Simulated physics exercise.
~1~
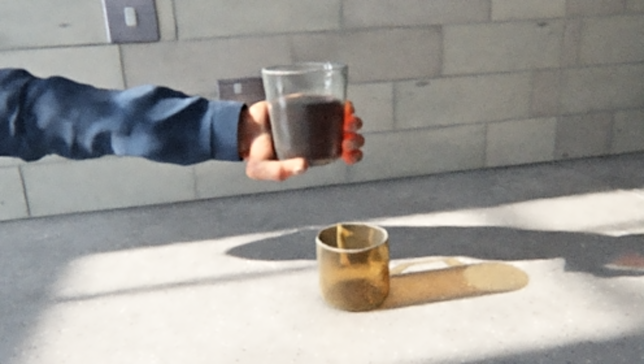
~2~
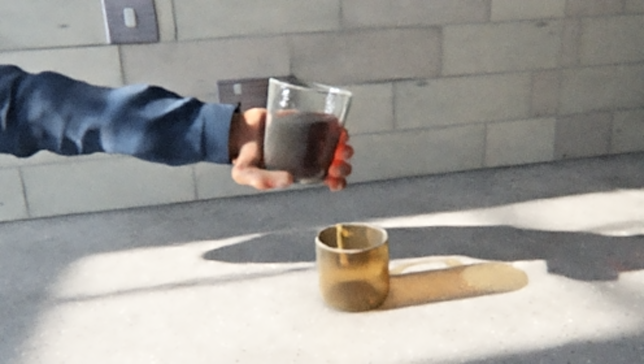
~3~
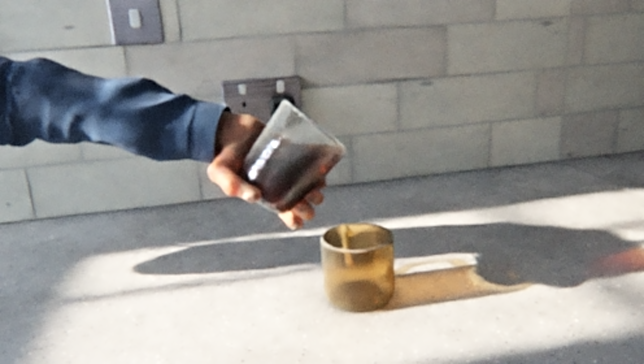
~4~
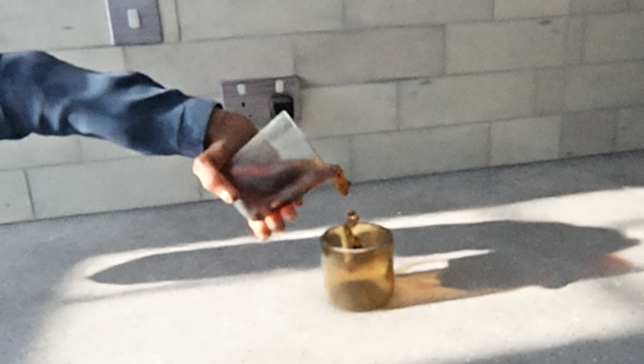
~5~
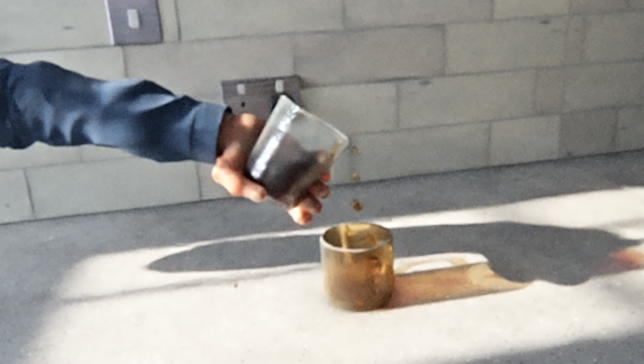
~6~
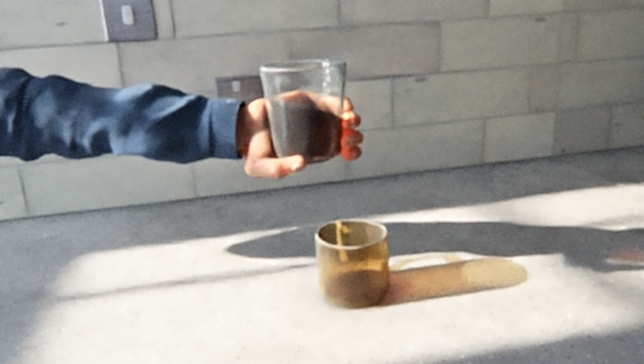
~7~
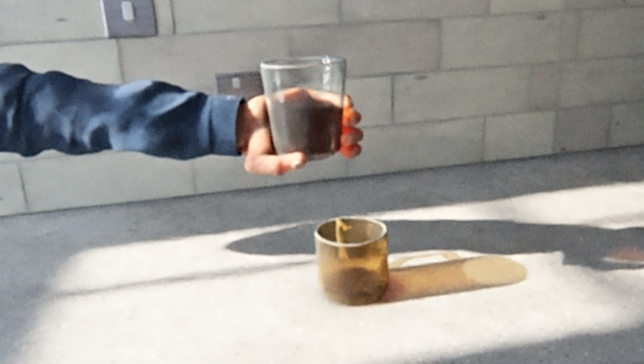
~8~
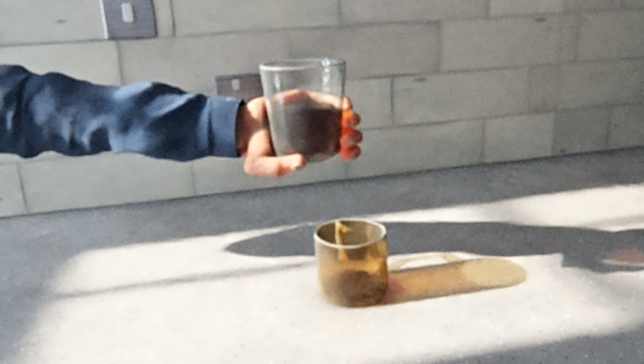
On a sunlit grey counter by a pale brick wall, a hand in a blue sleeve tilted a clear tumbler of dark tea to the right, poured a little into a small amber mug below, then brought the tumbler level again, still partly full.
